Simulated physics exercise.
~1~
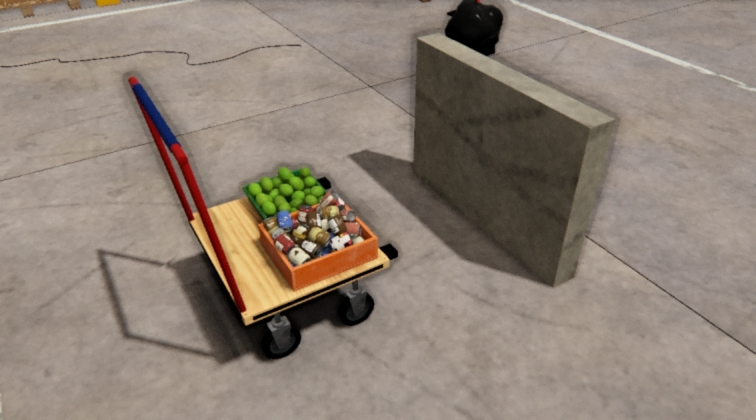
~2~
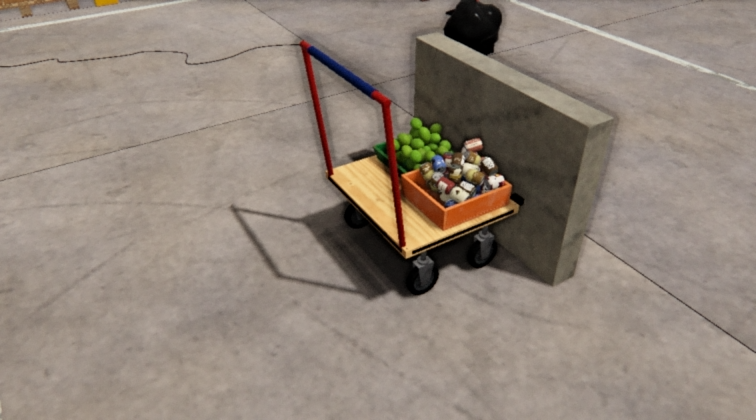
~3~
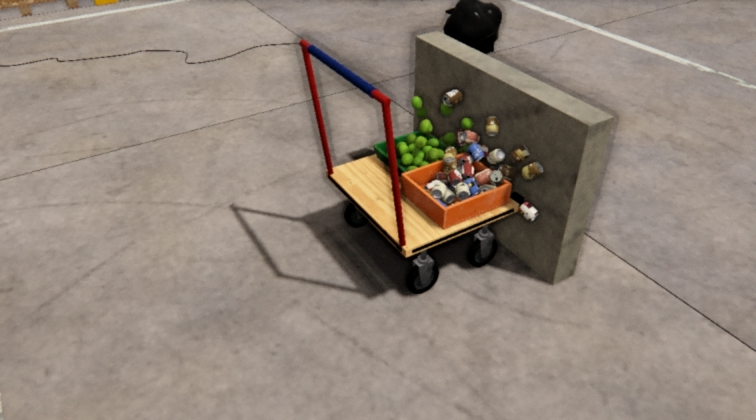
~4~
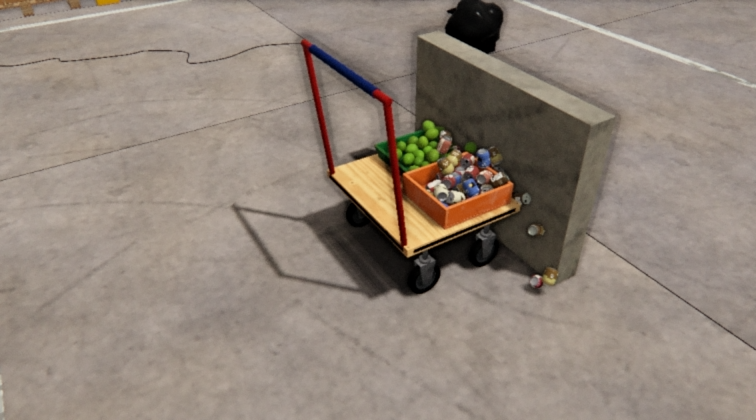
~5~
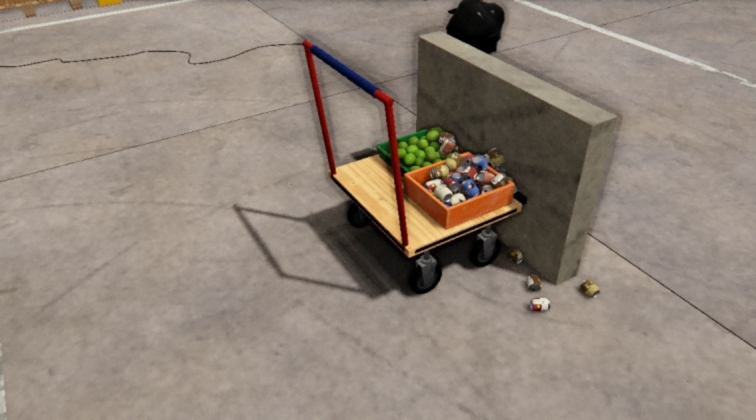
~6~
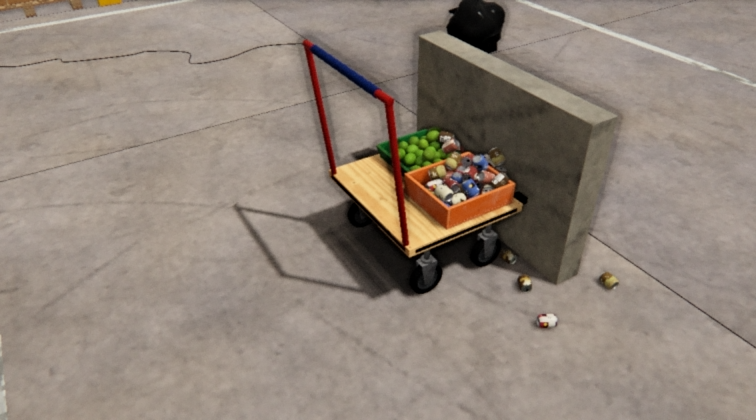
A flatbed trolley with a red and blue handle rolls to the right across a concrete floor, carrying a green container of limes and an orange container of small cans. It meets a grey upright wall and stops, staying level on its wheels. The limes and cans are thrown forward and up against the wall, while both containers stay in place on the deck. Some of the goods drop back into them, and a few cans fall past the trolley's front corner. Those cans roll a little way over the floor, leaving both containers visibly less full beside the unmoved wall.
